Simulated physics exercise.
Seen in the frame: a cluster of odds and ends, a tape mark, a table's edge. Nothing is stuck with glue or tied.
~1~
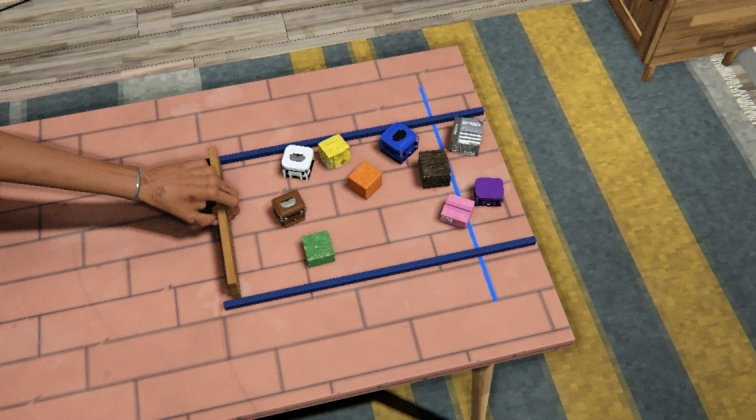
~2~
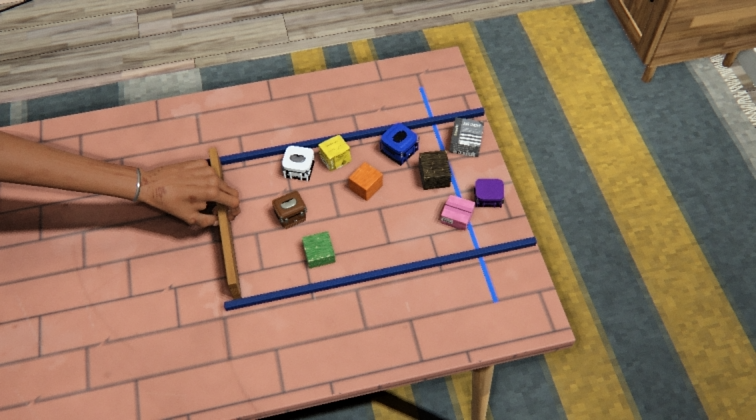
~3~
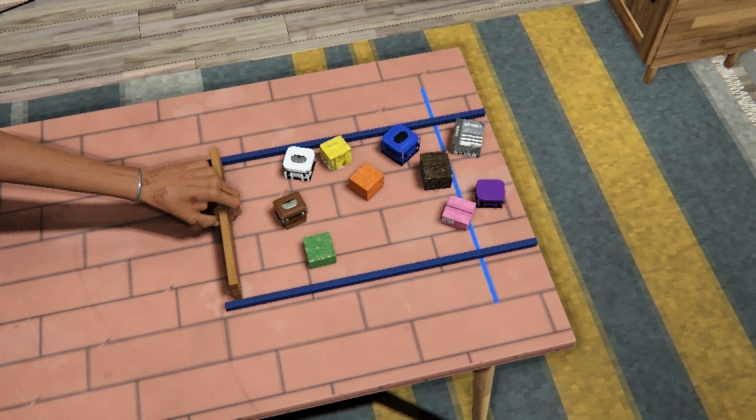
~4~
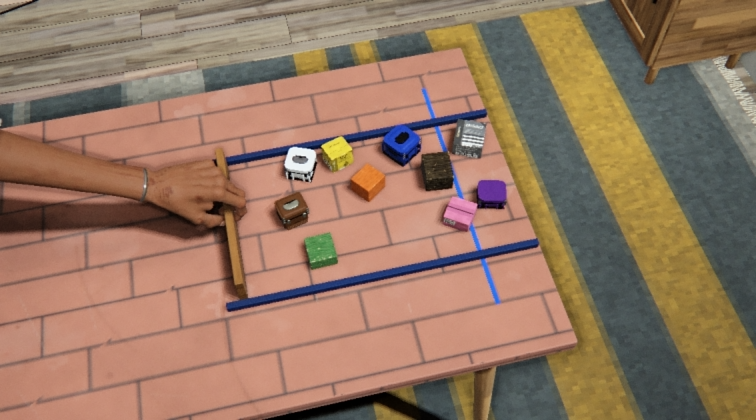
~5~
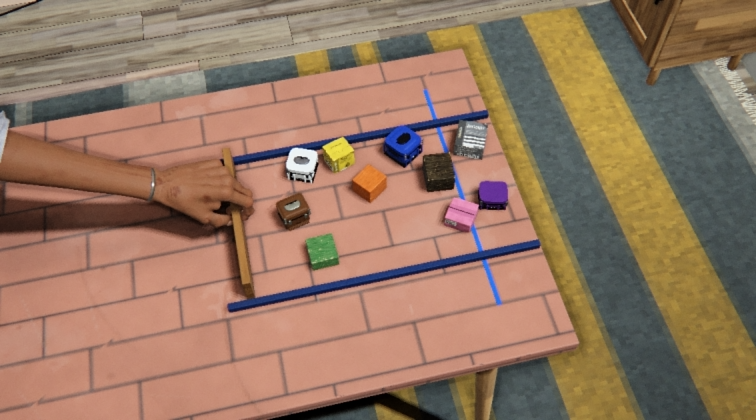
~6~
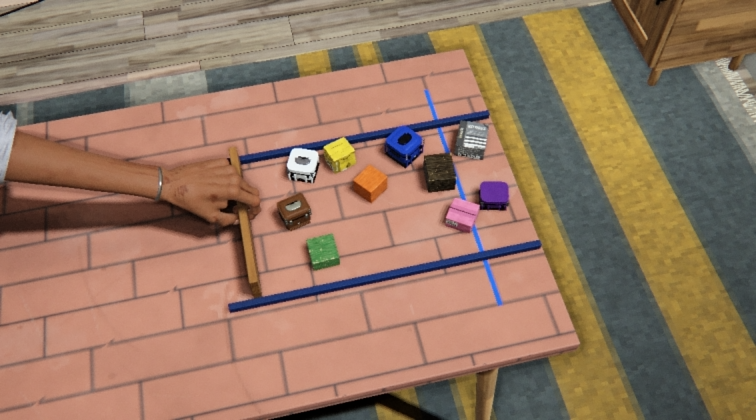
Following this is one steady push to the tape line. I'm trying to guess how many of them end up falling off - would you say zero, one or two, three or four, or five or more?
I would say one or two.
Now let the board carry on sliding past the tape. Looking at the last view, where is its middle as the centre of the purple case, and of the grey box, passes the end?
The middle is at (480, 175) when it's the purple case, and at (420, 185) when it's the grey box.
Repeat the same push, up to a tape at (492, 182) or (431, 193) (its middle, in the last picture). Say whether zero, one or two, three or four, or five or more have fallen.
Lab note - count per position: 5 or more; one or two.
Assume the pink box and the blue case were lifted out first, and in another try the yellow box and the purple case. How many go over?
That gives 1 for the first pair taken away and 1 for the second.
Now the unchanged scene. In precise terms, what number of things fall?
It comes to 2.
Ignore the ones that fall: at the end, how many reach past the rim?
Count: 0.
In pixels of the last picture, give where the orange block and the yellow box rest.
The orange block settles near (463, 158); as for the yellow box, near (481, 129).
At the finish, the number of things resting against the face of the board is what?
4 in contact.
Soon after, none off yet; purple case at rest near (494, 196); grey box at rest near (472, 140); pink box at rest near (462, 215).
After that, none off yet; purple case at rest near (494, 195); grey box displaced about its own width near (500, 134); pink box displaced a little near (476, 215).
In the end, the number that fall off is one or two; gone, blue case and grey box.
